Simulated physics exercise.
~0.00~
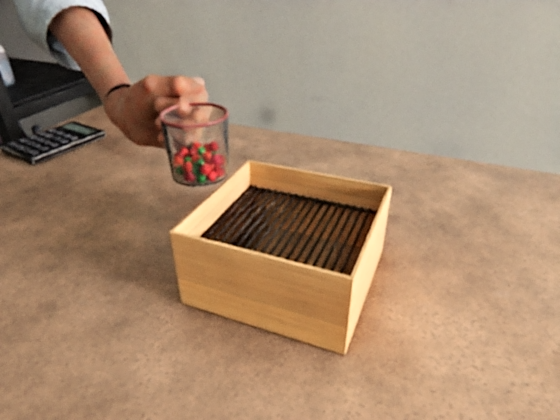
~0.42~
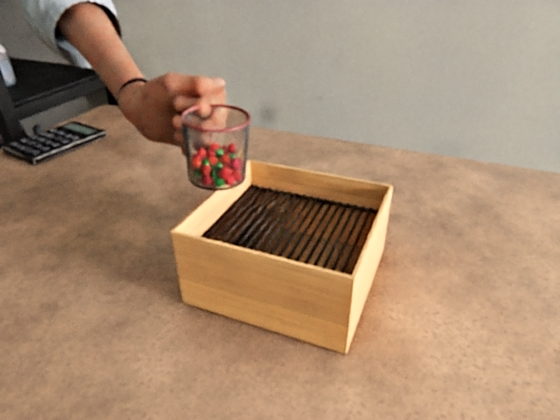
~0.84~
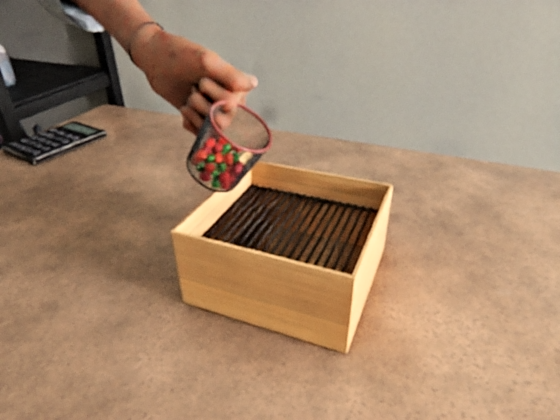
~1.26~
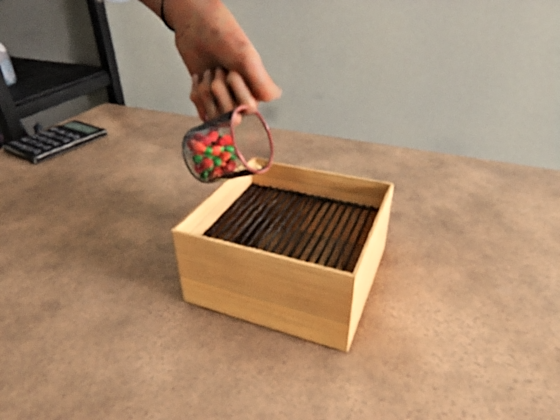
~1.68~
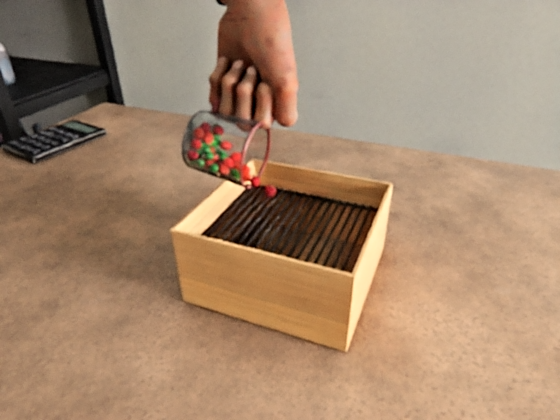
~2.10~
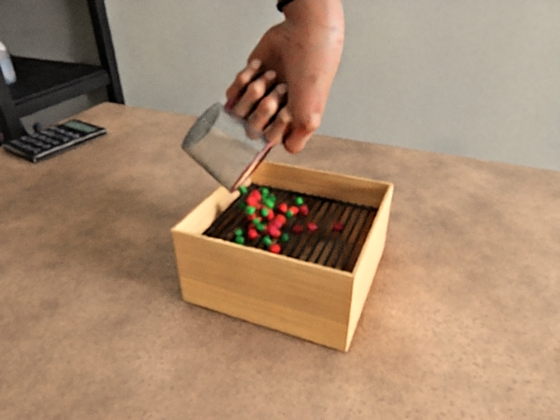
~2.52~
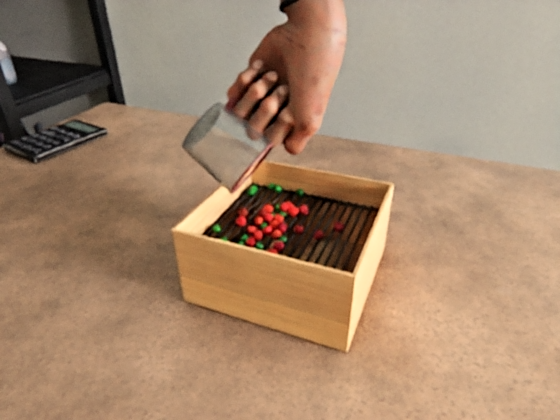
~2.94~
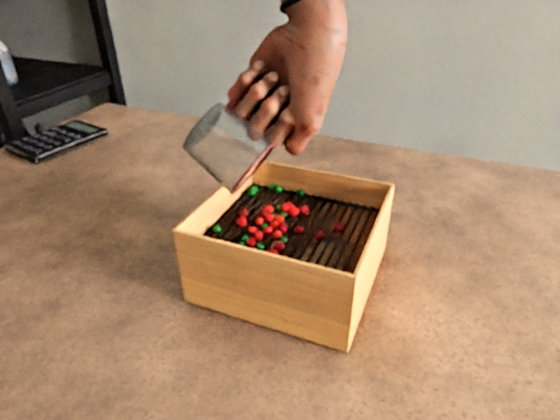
In this clip, a hand moves a clear cup of red and green pieces rightward over a wooden box with a dark slatted rack, then tips it until the pieces tumble out. They end up scattered on the rack, with the emptied cup still held upside down above.
